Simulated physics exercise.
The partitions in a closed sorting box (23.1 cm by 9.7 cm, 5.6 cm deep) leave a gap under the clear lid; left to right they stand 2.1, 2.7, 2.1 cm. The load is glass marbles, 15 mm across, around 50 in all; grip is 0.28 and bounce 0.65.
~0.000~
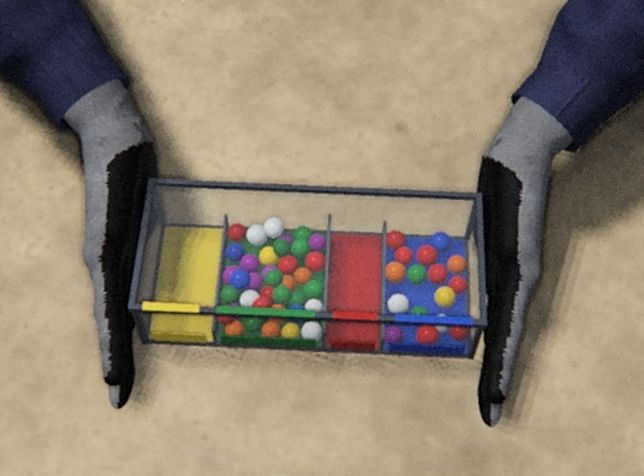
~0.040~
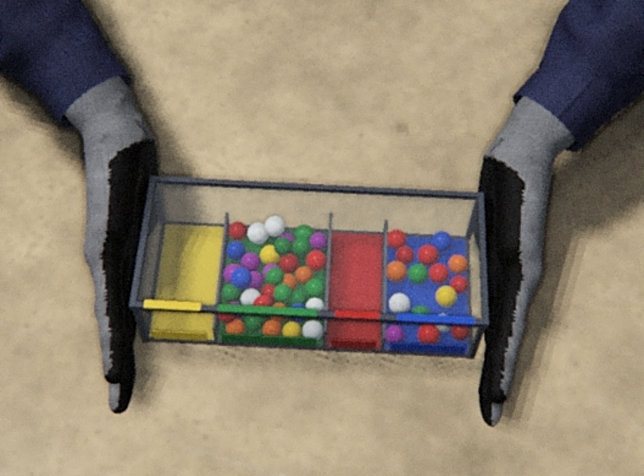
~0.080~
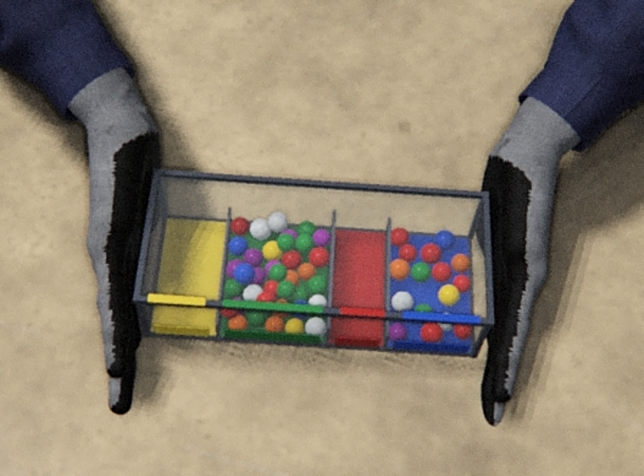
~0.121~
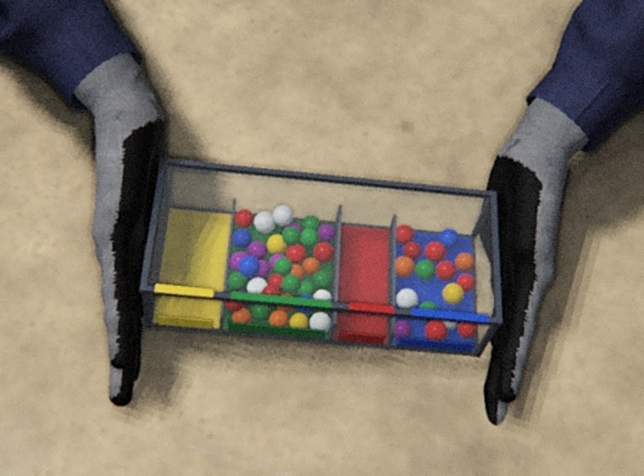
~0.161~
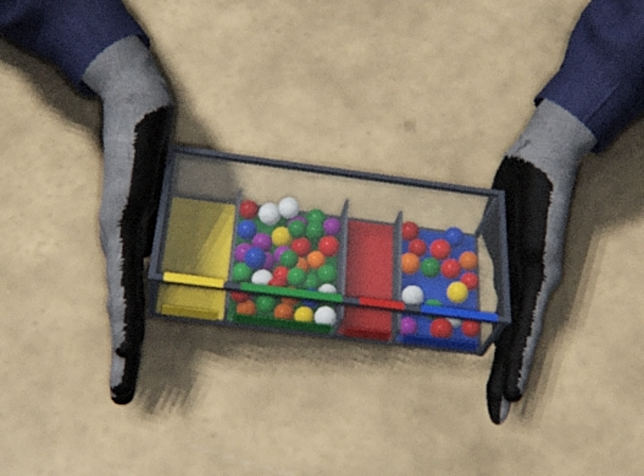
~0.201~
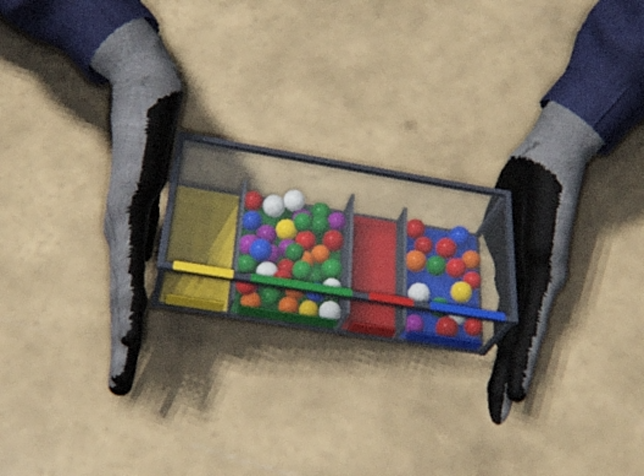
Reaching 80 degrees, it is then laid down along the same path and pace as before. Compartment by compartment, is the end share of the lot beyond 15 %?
Red: Not beyond; blue: Beyond; green: Beyond; yellow: Not beyond.
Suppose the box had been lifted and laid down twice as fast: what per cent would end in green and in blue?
In that case the green compartment would hold 20 per cent and the blue one 70 per cent.
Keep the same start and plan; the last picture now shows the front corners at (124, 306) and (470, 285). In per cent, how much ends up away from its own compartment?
About 40 per cent.
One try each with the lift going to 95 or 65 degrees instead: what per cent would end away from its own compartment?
65 and 10 %.
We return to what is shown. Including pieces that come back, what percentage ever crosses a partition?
Roughly 25 %.
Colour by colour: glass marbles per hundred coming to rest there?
Red 0; blue 55; green 45; yellow 0 (per cent).
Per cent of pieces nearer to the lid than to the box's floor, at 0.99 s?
Share: Approx. 10 %.
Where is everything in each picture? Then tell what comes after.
Box tilt 0 degrees, front corners at (135, 305) and (481, 321); blue 30 %, green 70 %, in the first picture.
Box tilt 1 degrees, front corners at (137, 303) and (482, 321), in the second picture.
Box tilt 2 degrees, front corners at (140, 297) and (488, 320), in the third picture.
Box tilt 6 degrees, front corners at (147, 287) and (496, 319), lowest corner right back, in the fourth picture.
Box tilt 9 degrees, front corners at (155, 275) and (504, 318), lowest corner right back, in the fifth picture.
Box tilt 13 degrees, front corners at (164, 263) and (511, 318), lowest corner right back; blue 30 %, green 70 %. Its pace works out near 95 degrees a second, in the sixth picture.
After 0.99 s, tilt 80 degrees; blue 35 %, green 65 %.
After 1.51 s, tilt 35 degrees; blue 55 %, green 45 %.
Then, at 2.10 s, tilt 0 degrees; blue 55 %, green 45 %.
In the end, at 3.0 s, red 0 %, blue 55 %, green 45 %, yellow 0 %.
